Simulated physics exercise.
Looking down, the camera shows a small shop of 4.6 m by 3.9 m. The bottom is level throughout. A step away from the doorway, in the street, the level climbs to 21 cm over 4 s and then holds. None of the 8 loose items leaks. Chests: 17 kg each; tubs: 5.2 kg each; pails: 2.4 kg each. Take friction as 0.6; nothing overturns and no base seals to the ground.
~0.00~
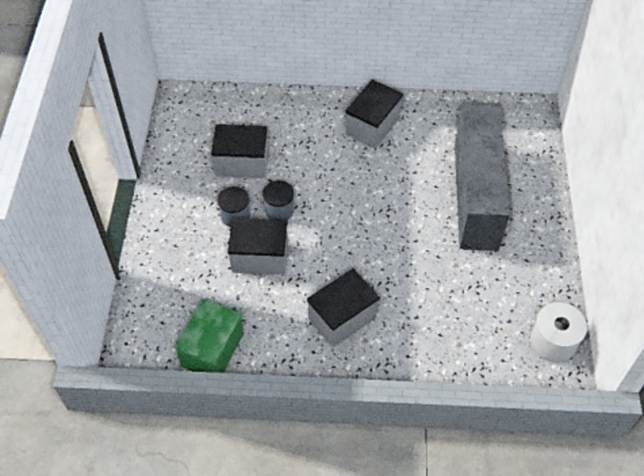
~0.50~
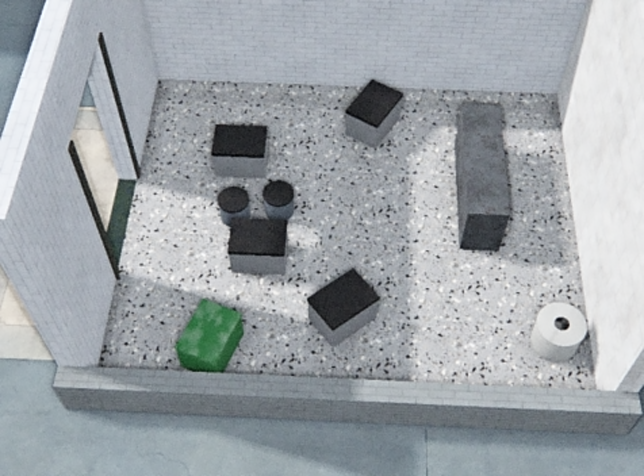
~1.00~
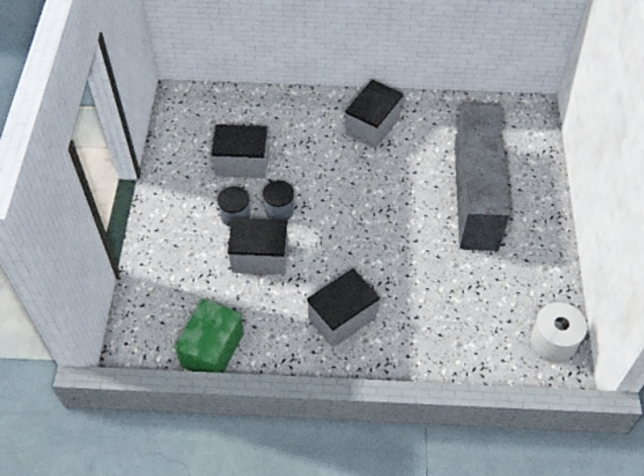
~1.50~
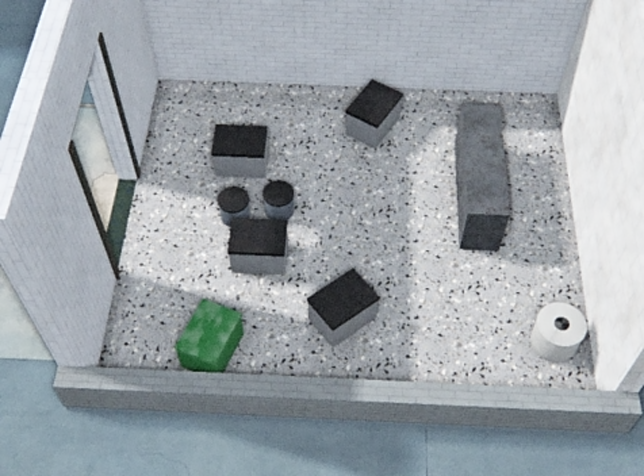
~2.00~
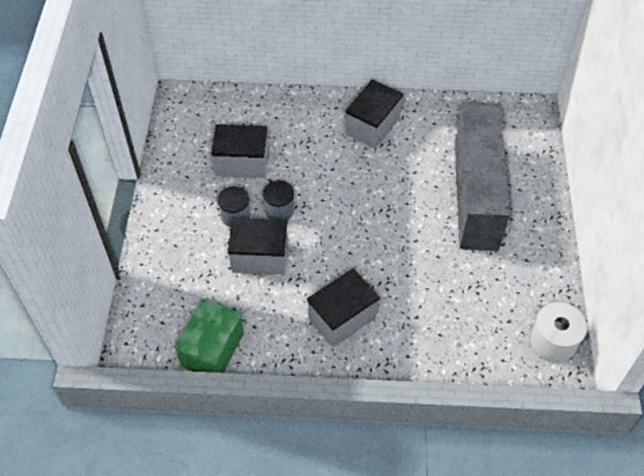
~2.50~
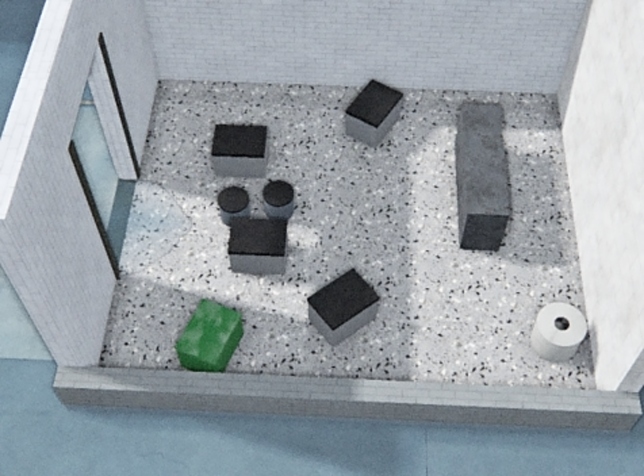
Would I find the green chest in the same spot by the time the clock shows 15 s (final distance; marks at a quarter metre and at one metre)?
My money says it edges along a bit.
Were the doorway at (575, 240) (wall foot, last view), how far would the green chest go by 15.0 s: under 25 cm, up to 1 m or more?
With that change, the green chest travels a long distance.
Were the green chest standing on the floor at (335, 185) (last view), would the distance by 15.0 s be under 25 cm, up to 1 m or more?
It goes a long way.
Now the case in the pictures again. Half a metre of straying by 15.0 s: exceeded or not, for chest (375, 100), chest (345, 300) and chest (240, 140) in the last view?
In that order: Above, above, below.
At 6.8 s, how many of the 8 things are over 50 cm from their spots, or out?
The answer is 2.
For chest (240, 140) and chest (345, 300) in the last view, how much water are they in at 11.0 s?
Depths: Near 7 cm, then near 10 cm.
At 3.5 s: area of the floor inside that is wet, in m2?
About 2.0 m2.
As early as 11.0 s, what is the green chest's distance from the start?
It has shifted about 0 cm.
After 3.5 s the green chest is near (209, 330), 0.0 m from its start, aground; 0 afloat.
After 6.8 s the green chest is near (209, 330), 0.0 m from its start, aground; 2 afloat.
After 11.0 s the green chest is near (209, 330), 0.0 m from its start, aground; 5 afloat.
After 15.0 s the green chest is near (159, 313), 0.5 m from its start, afloat; 8 afloat.
